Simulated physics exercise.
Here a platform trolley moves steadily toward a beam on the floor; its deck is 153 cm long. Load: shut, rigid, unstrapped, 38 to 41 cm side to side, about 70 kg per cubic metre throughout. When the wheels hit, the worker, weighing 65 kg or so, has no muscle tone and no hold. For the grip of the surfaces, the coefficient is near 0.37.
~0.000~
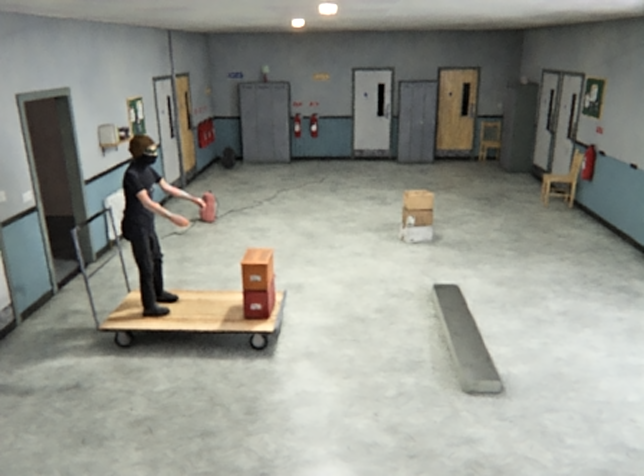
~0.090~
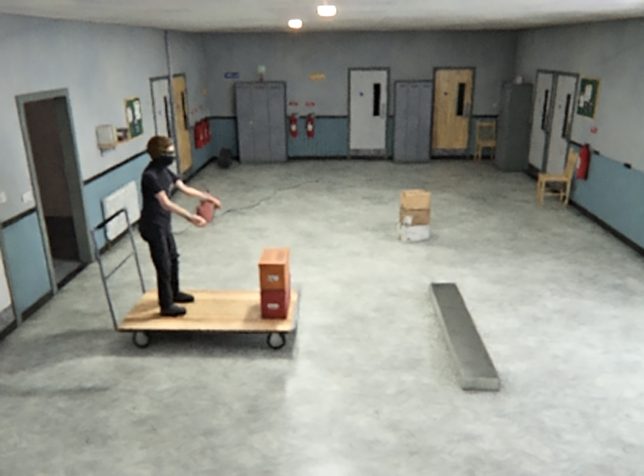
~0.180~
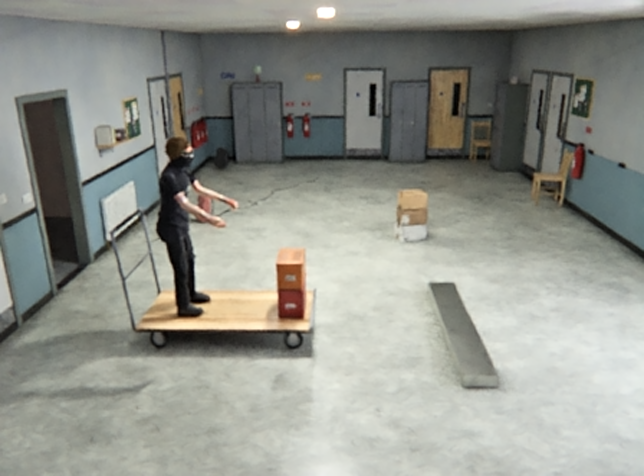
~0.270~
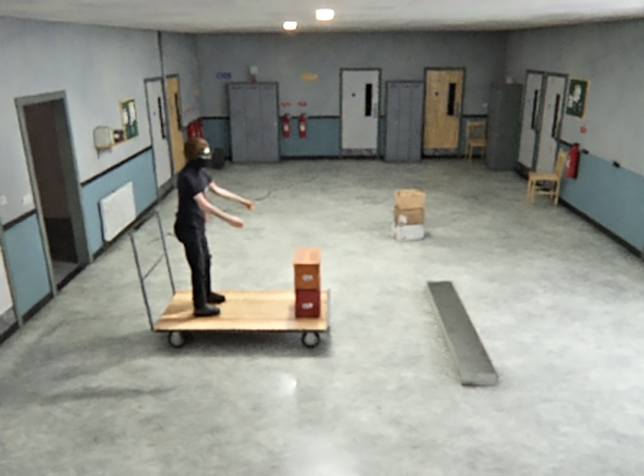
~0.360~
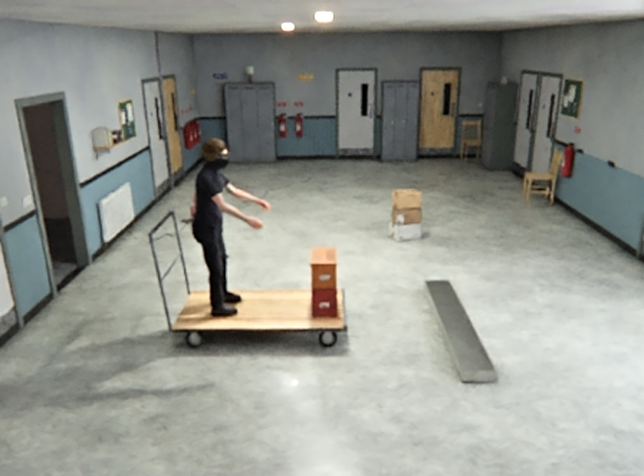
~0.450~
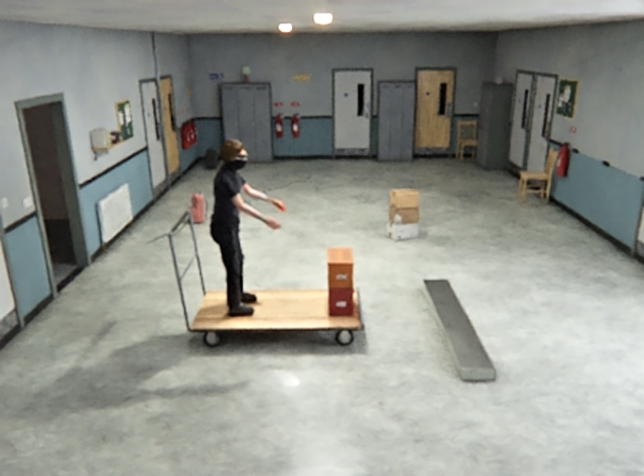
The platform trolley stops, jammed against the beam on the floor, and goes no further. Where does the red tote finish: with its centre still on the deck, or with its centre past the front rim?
The red tote finishes still on the deck.
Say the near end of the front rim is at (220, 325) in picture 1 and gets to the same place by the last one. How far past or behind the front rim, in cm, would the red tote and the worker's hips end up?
In that case red 30 past, hips 90 past.
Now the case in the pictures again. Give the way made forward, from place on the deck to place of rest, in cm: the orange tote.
Orange 100.
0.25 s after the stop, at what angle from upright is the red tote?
Tilt from vertical: Around 10°.
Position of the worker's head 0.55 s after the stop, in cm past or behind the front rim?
Position: Approx. 0 cm behind the front rim.
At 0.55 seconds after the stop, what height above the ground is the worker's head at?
The head is roughly 60 cm up.
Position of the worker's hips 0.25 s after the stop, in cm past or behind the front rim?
Roughly 85 cm behind it.
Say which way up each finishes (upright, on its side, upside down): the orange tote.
At rest: Orange on its side.
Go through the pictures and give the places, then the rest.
In the first frame, red tote (260, 296), hips (138, 224), rim corner (275, 331); 0 cm covered, 158 to go.
In the second frame, red tote (276, 296), hips (155, 225), rim corner (293, 330); 15 cm covered, 143 to go.
In the third frame, red tote (293, 295), hips (173, 225), rim corner (311, 330); 30 cm covered, 129 to go.
In the fourth frame, red tote (309, 295), hips (190, 226), rim corner (328, 329); 45 cm covered, 114 to go.
In the fifth frame, red tote (325, 294), hips (208, 226), rim corner (346, 328); 60 cm covered, 99 to go.
In the sixth frame, red tote (340, 294), hips (225, 227), rim corner (363, 327); 75 cm covered, 84 to go. Speed about 1.7 m/s.
The wheels strike at 0.96 s.
After 1.51 s the red tote is 15 cm behind the rim, tilted 0°, near (434, 293) in the last picture's view.
After 1.96 s the red tote is 15 cm behind the rim, tilted 0°, near (434, 293) in the last picture's view.
By 3.2 s, past the rim, orange tote; behind it, red tote and the worker's hips.
